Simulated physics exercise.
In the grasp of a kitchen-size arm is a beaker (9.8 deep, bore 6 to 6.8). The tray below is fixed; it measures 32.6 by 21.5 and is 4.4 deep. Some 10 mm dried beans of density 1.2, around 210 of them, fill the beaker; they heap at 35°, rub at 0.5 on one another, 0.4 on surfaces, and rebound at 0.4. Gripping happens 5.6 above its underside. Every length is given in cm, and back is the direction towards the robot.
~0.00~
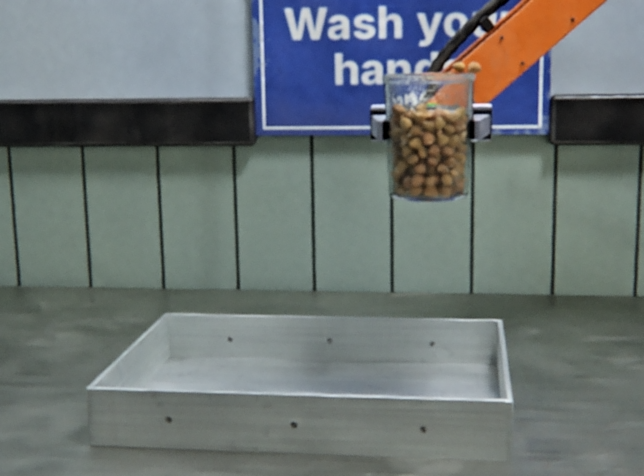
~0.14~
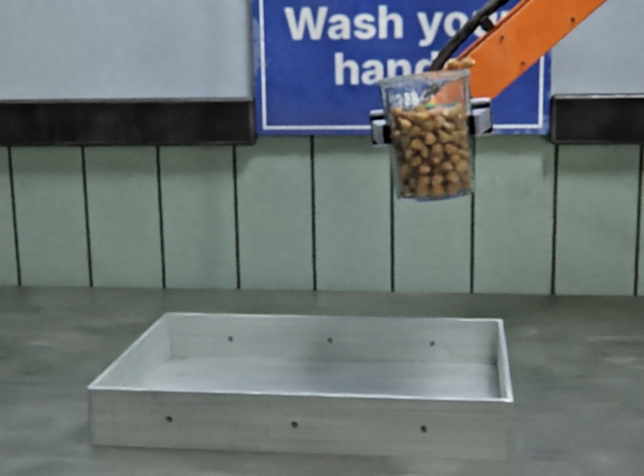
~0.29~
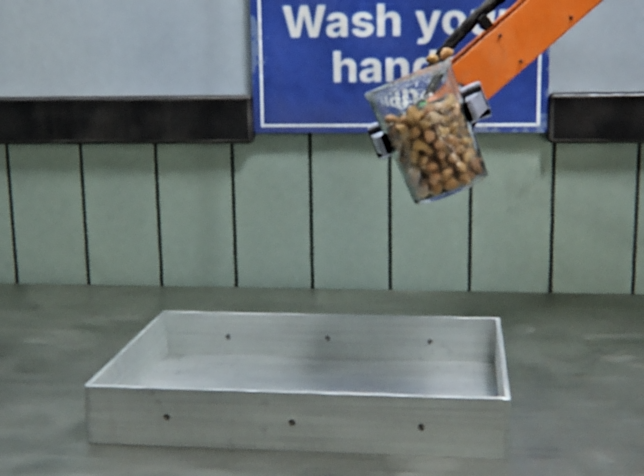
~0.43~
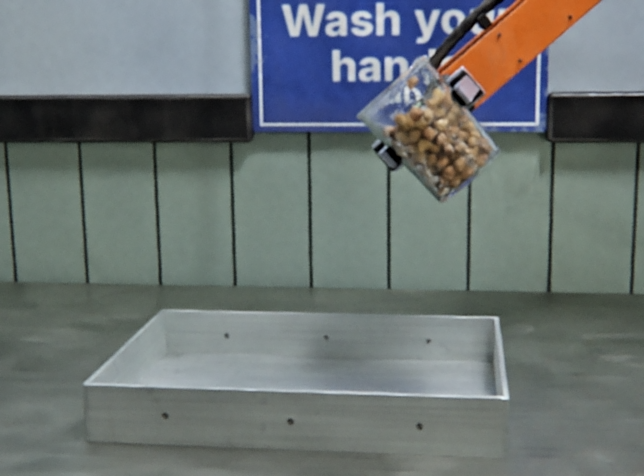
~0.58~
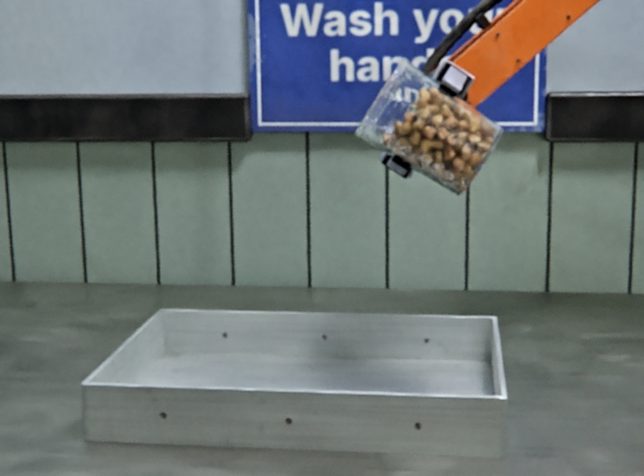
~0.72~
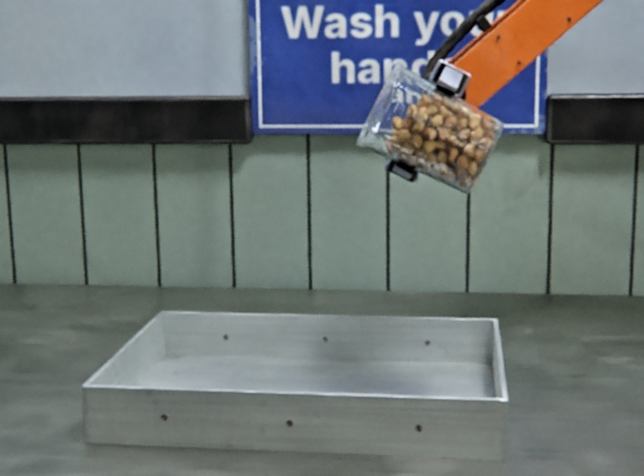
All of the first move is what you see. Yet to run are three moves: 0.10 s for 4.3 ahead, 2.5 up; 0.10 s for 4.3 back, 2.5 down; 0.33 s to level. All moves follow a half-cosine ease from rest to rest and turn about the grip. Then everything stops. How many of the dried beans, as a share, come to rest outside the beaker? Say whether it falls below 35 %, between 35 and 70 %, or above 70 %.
It falls between 35 and 70 %.
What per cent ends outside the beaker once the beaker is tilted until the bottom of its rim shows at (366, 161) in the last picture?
Close to 95 in a hundred.
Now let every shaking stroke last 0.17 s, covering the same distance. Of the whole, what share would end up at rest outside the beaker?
That would give around 5 per cent.
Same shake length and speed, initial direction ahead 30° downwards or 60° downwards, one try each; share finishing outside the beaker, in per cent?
First try some 5 %, second try some 0 %.
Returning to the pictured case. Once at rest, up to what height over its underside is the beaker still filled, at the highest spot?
I'd put it at close to 5.5 centimetres.
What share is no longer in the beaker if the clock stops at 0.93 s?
About 40 per cent so far.
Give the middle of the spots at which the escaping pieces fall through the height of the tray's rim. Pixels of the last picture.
Centre: Roughly (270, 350).
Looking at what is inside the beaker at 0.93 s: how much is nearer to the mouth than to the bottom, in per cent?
90 %.
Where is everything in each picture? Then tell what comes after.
Beaker middle at (429, 138), level; upper third of the load around (429, 125), from x 395 to 475, top at y 65; 210 in the beaker, in the first picture.
Beaker middle at (430, 137), tilted 6° forward; upper third of the load around (432, 124), from x 395 to 465, top at y 65, in the second picture.
Beaker middle at (430, 135), tilted 22° forward; upper third of the load around (433, 122), from x 390 to 475, top at y 55, in the third picture.
Beaker middle at (432, 133), tilted 41° forward; upper third of the load around (435, 121), from x 390 to 490, top at y 80, in the fourth picture.
Beaker middle at (431, 131), tilted 57° forward; upper third of the load around (437, 118), from x 385 to 490, top at y 95, in the fifth picture.
Beaker middle at (433, 132), tilted 63° forward; upper third of the load around (437, 120), from x 390 to 490, top at y 95; 210 in the beaker, in the sixth picture.
By 0.93 s, tilted 63° forward, highest piece 27 above the table; 127 in the beaker, 83 in flight or on a rim.
By 1.14 s, tilted 15° forward, highest piece 26 above the table; 121 in the tray, 88 in the beaker, 1 in flight or on a rim.
By 1.45 s, level, highest piece 24 above the table; 120 in the tray, 88 in the beaker, 2 on the table or floor.
By 2.50 s, level, highest piece 24 above the table; 120 in the tray, 88 in the beaker, 2 on the table or floor.
Final count, 120 in the tray, 88 in the beaker, 2 on the table or floor. That is 58 % outside the beaker.
